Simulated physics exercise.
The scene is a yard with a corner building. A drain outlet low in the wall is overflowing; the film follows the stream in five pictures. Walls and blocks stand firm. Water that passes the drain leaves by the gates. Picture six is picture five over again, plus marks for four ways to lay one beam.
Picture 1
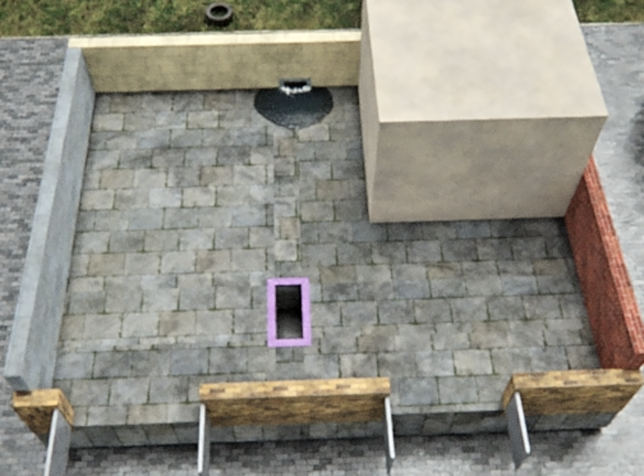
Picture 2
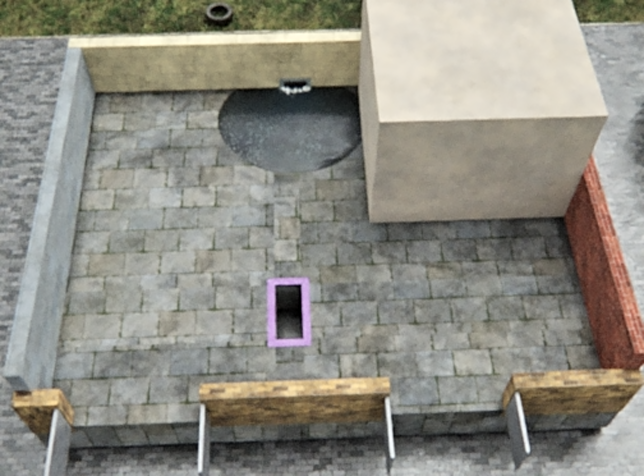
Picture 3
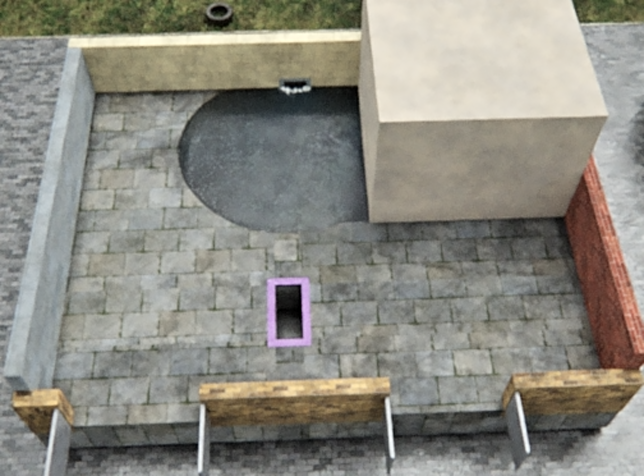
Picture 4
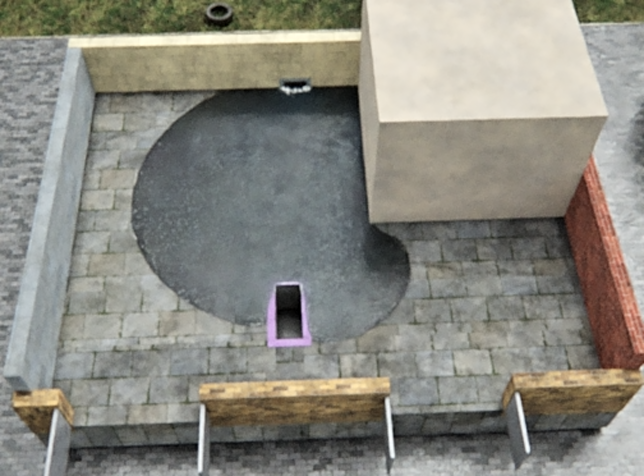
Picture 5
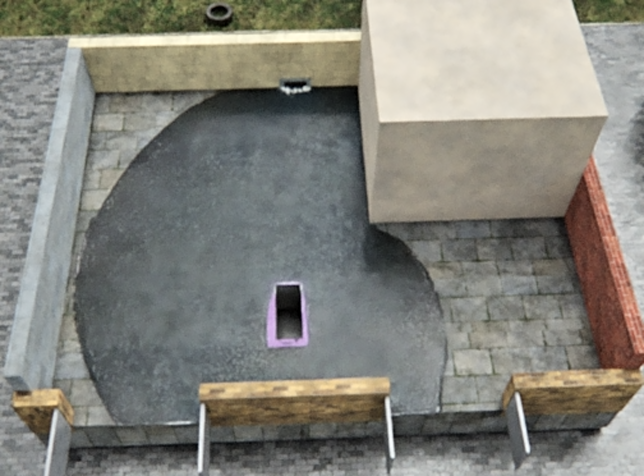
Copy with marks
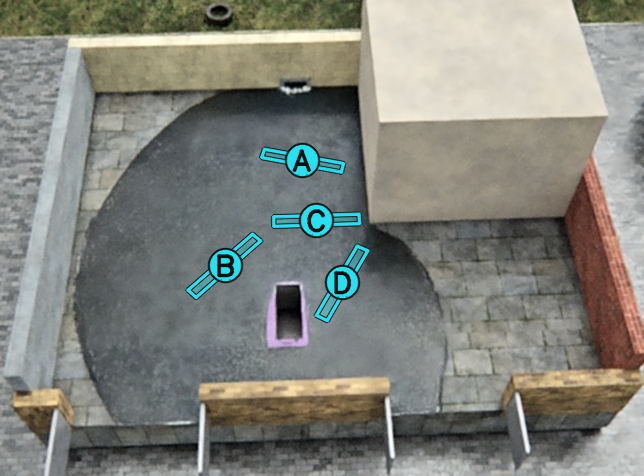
Dark water spreads across a walled yard of grey paving, seen from high above by a still camera. A large beige block of a building fills the back right corner, with a cream wall behind, a red brick wall right, and a purple-rimmed drain pit near the centre. From an outlet in the back wall, the pool widens forward, surrounds the pit and reaches the front edge.
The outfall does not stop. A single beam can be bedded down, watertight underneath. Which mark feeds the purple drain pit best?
D works best here.
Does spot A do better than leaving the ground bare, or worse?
Worse.
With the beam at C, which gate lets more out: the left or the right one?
The left gate.
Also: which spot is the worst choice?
Spot C.
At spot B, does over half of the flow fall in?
No, it does not.
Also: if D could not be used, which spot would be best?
Here it is spot B.
In cyan, A from (263, 153) to (342, 167); B from (192, 293) to (256, 237); C from (273, 221) to (359, 218); D from (321, 317) to (362, 248).
If A is chosen, about 17 % of the stream goes into the purple drain pit, about 83 % out by the gates.
If B is chosen, about 27 % of the stream goes into the purple drain pit, about 73 % out by the gates.
If C is chosen, about 5 % of the stream goes into the purple drain pit, about 95 % out by the gates.
If D is chosen, about 43 % of the stream goes into the purple drain pit, about 57 % out by the gates.
